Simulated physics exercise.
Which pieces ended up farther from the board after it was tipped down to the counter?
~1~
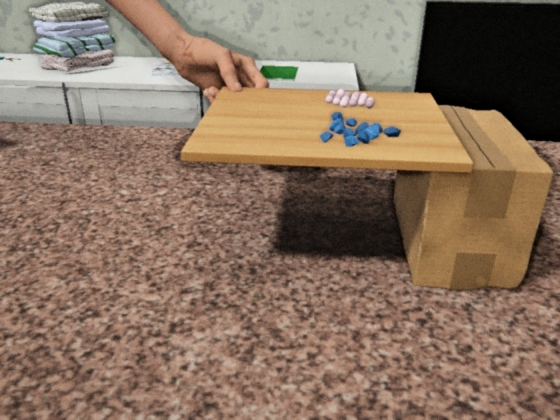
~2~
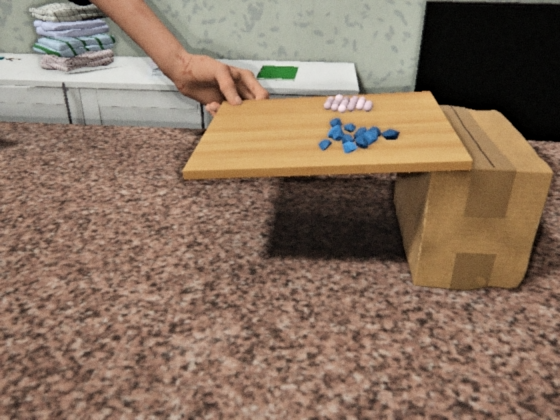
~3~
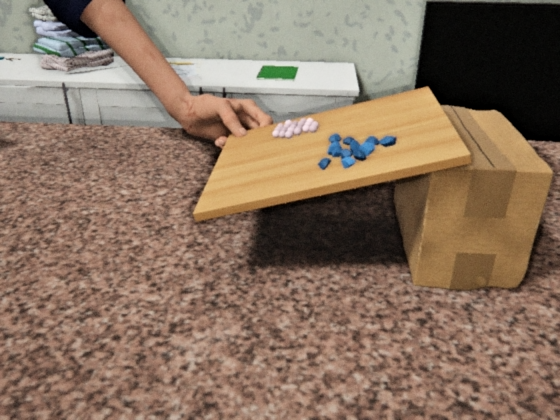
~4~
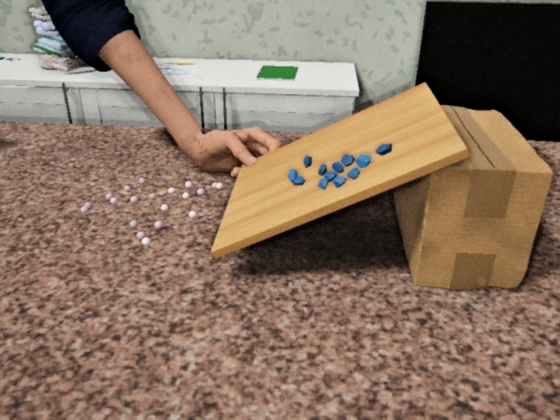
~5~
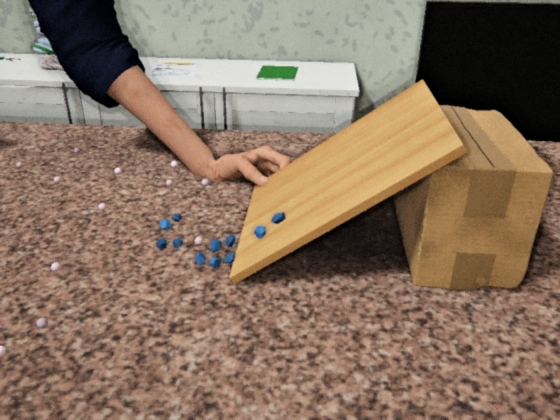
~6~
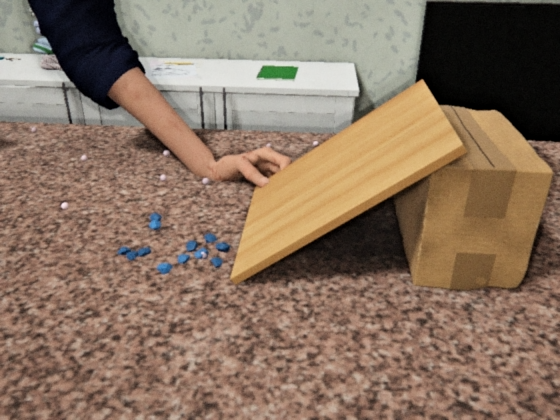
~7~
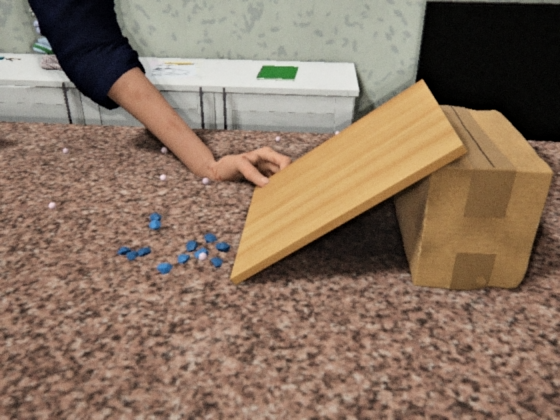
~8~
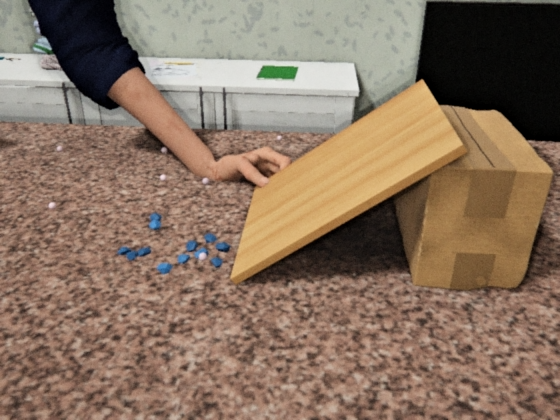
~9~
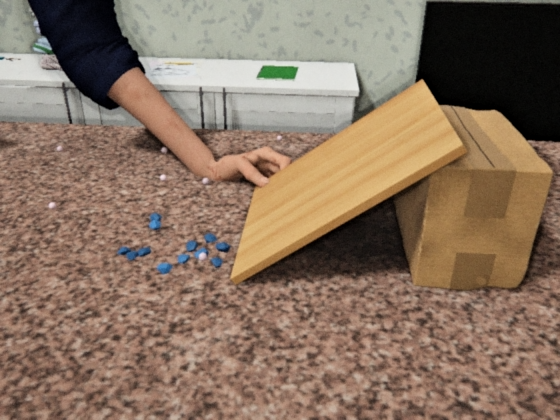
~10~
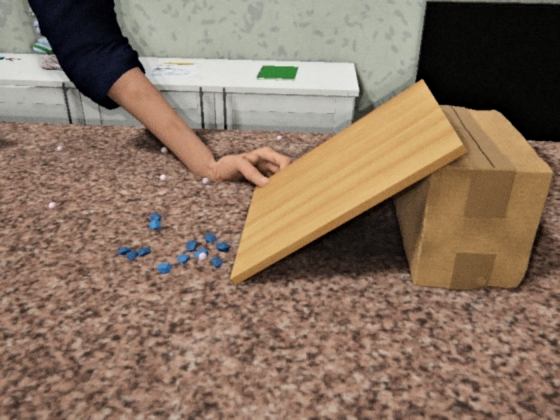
The pale pink pieces went farther, scattering well across the counter, while the blue ones stopped close to the board's lower end.
